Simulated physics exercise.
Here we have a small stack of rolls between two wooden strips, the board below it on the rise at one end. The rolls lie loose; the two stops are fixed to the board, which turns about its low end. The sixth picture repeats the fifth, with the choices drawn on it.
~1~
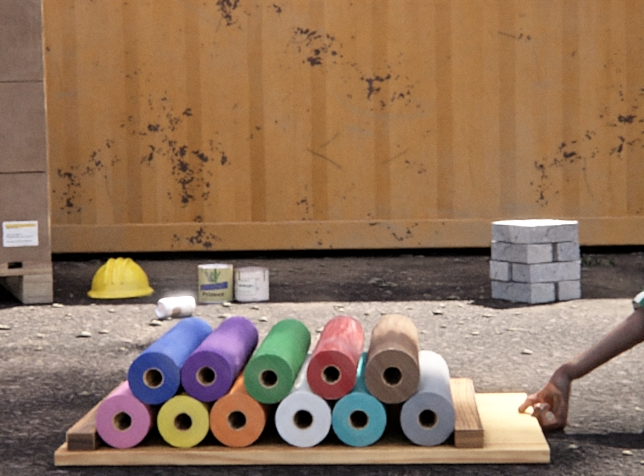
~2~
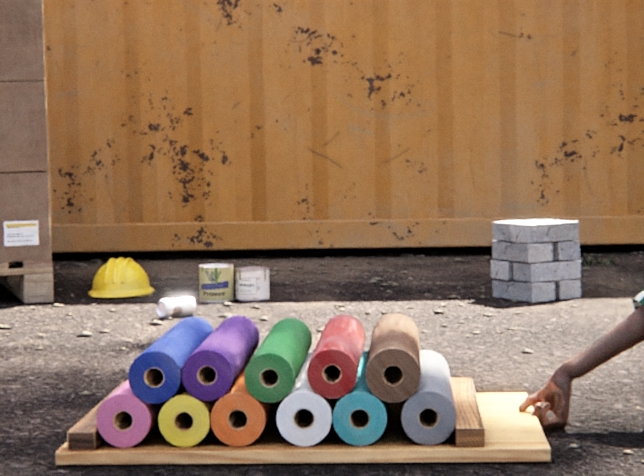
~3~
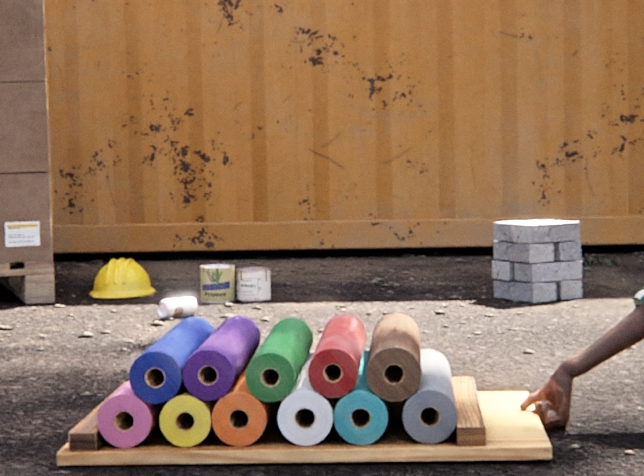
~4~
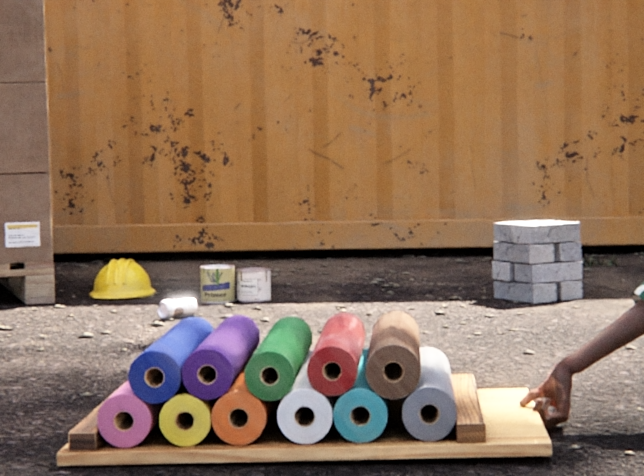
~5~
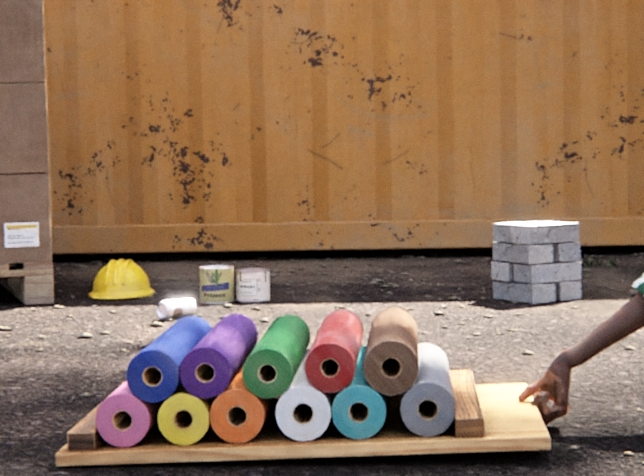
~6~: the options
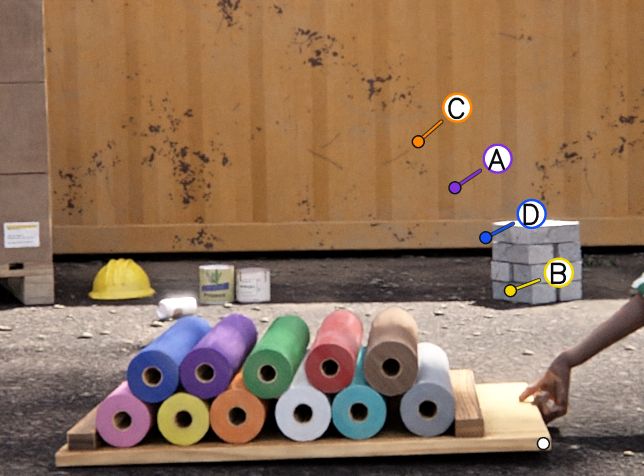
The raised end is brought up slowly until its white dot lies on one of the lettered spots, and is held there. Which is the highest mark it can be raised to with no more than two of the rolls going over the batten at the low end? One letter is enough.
Up to D.
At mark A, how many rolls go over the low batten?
It comes to five.
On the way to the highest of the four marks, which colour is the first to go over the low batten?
The blue one.
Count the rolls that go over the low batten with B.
At B the number is none.
On the marked copy, A at (455, 188); B at (510, 291); C at (418, 142); D at (486, 238); the white dot at (544, 444).
Taking D. A third of the way, board at 16°.
Two thirds of the way, board at 27°.
When it is over, board at 27°, none over the low batten.
As for the rest, A five over the low batten; B none over the low batten; C five over the low batten.
